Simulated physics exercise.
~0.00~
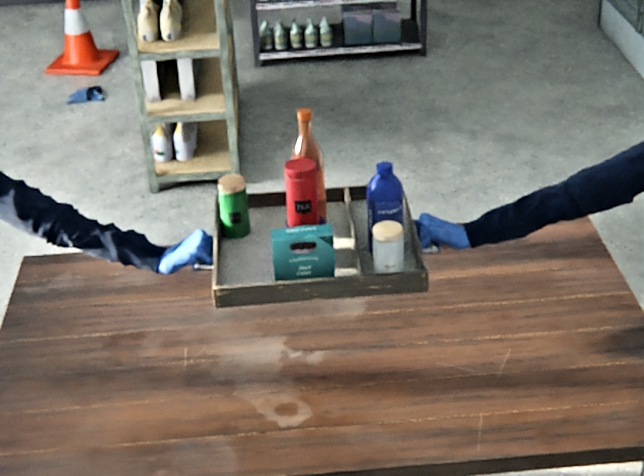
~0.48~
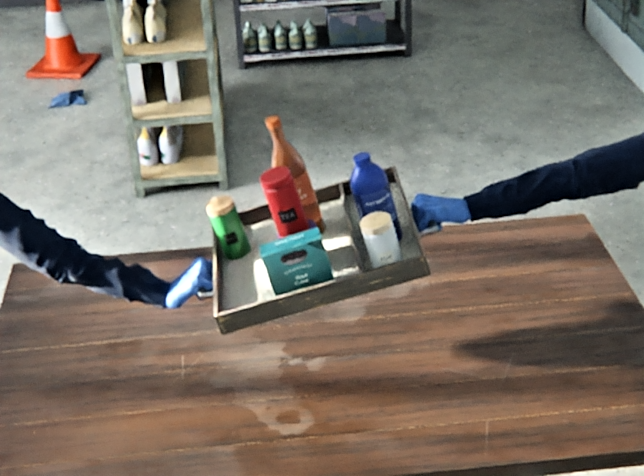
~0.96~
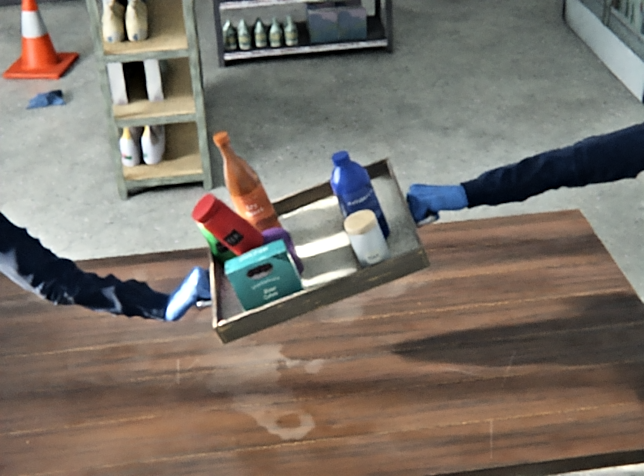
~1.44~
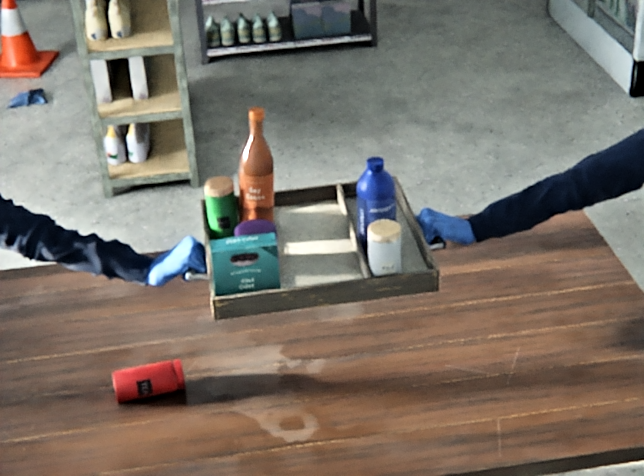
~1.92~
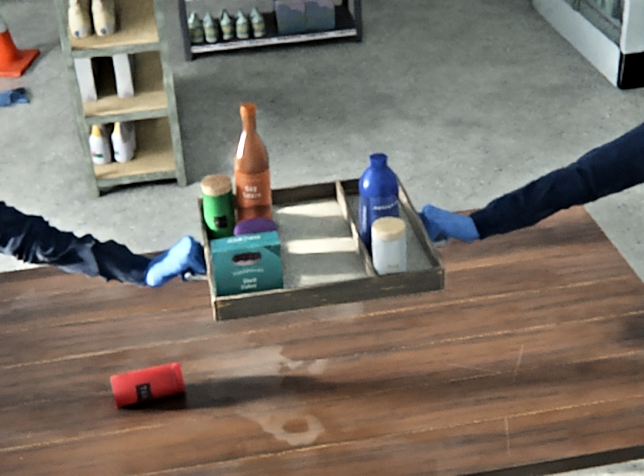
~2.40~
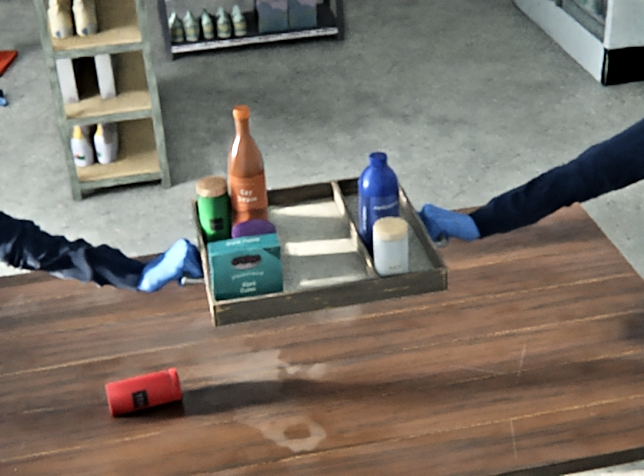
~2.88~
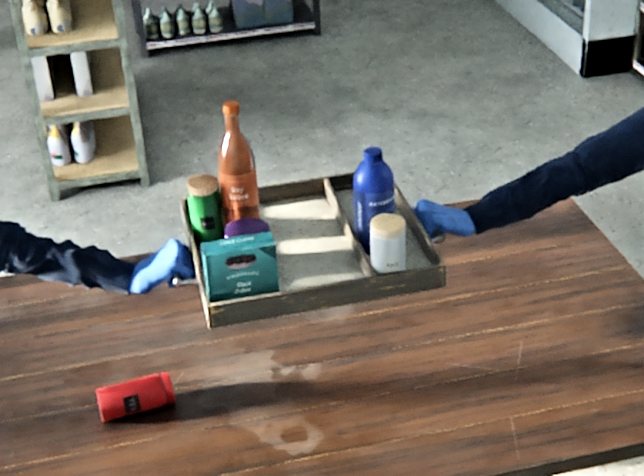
Two gloved hands in dark sleeves hold a wooden tray above a brown plank table, seen from above in a room with a grey floor, shelves and an orange cone behind. On the tray stand a green jar at left, an orange bottle, a red jar and a turquoise packet near the middle, and a blue bottle and white jar at right. The tray's left edge dips, and several items lean and slide left. The red jar tips and drops onto the table. The tray levels, leaving the red jar on its side below while the rest, including a purple jar, remain aboard, the bottles and packet upright.
